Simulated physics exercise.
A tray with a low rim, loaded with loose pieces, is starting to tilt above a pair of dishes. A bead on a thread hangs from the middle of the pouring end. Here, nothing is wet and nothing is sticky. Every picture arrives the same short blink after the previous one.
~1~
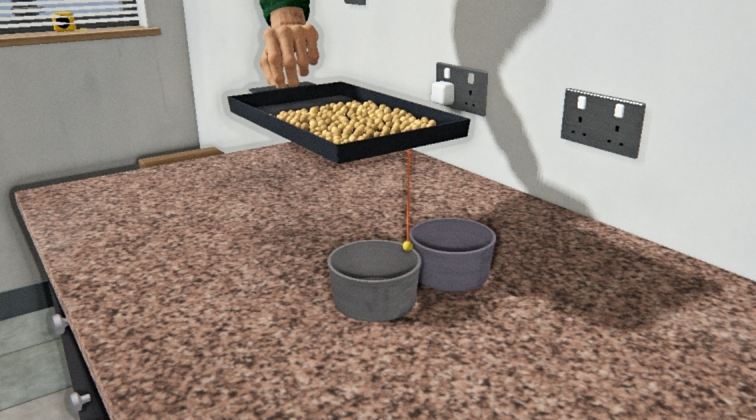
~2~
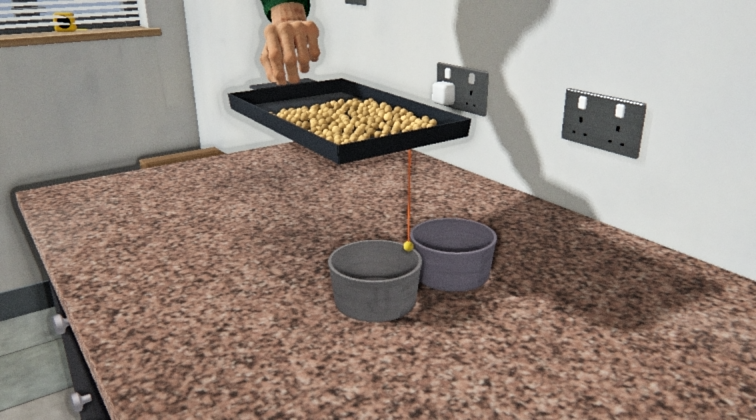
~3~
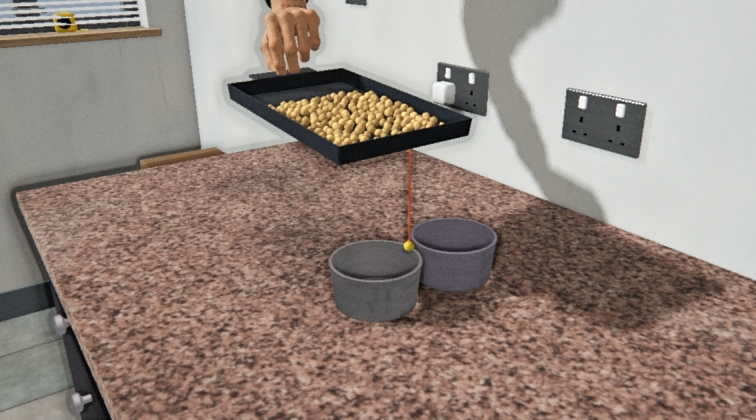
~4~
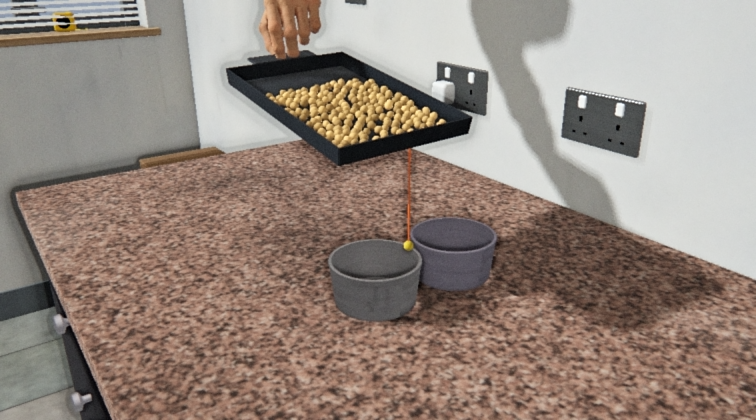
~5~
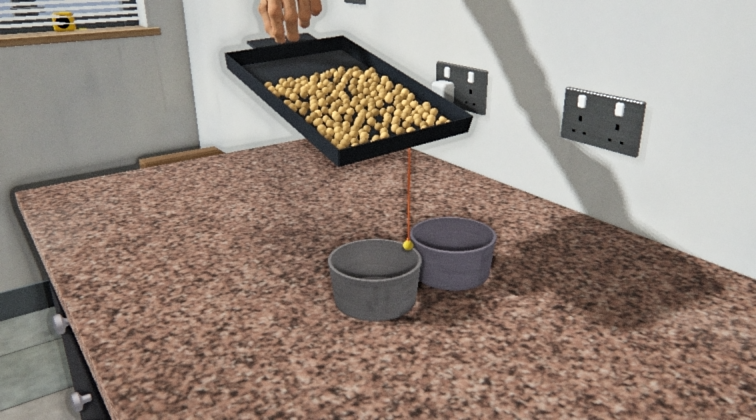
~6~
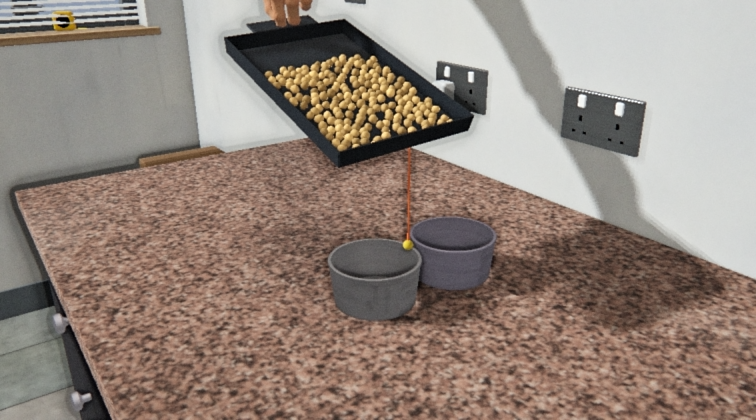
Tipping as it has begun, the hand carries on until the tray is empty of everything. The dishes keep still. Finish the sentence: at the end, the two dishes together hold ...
... less than half of the load.
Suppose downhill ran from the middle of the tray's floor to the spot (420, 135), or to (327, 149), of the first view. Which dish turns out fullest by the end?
First try: The dish to the right; second try: The dish to the left.
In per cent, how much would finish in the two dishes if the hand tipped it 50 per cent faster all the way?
It would be close to 0 per cent.
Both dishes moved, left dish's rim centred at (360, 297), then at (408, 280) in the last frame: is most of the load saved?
Result, first place: Exceeding half; second place: Exceeding half.
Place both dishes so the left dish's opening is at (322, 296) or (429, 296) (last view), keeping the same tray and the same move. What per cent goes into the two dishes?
It comes to roughly 50 per cent in one try and roughly 70 per cent in the next.
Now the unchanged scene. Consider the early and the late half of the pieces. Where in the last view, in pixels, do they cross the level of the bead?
At (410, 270) for the first part, then at (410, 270) for the others.
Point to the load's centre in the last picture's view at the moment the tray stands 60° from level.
Look close to (383, 109) in the last picture.
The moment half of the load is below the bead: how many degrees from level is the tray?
Roughly 110 degrees of tilt.
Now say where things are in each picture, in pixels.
In the first frame, corners of the pouring end (338, 144) and (468, 119), level; middle of the load (353, 124), dried chickpeas; left dish (401, 294); right dish (480, 266); bead on its thread (408, 246).
In the second frame, corners of the pouring end (338, 144) and (469, 119), level; middle of the load (354, 123).
In the third frame, corners of the pouring end (339, 146) and (470, 118), tipped barely, lowest at the left corner; middle of the load (354, 118).
In the fourth frame, corners of the pouring end (339, 147) and (470, 117), tipped a little, lowest at the left corner; middle of the load (354, 111).
In the fifth frame, corners of the pouring end (339, 149) and (471, 116), tipped a little, lowest at the left corner; middle of the load (354, 104).
In the sixth frame, corners of the pouring end (340, 151) and (472, 115), tipped clearly, lowest at the left corner; middle of the load (355, 98); left dish (401, 293); right dish (480, 264).
Just after the last frame, tray tipped steeply; every one on the tray.
A moment on, tray tipped right over; almost all on the tray; just a few outside both; just a few in the air.
Further on, tray tipped past a quarter turn; just a few in the left dish; just a few in the right dish; almost all outside both.
When it is over, tray tipped past a quarter turn; about a tenth in the left dish; just a few in the right dish; almost all outside both.
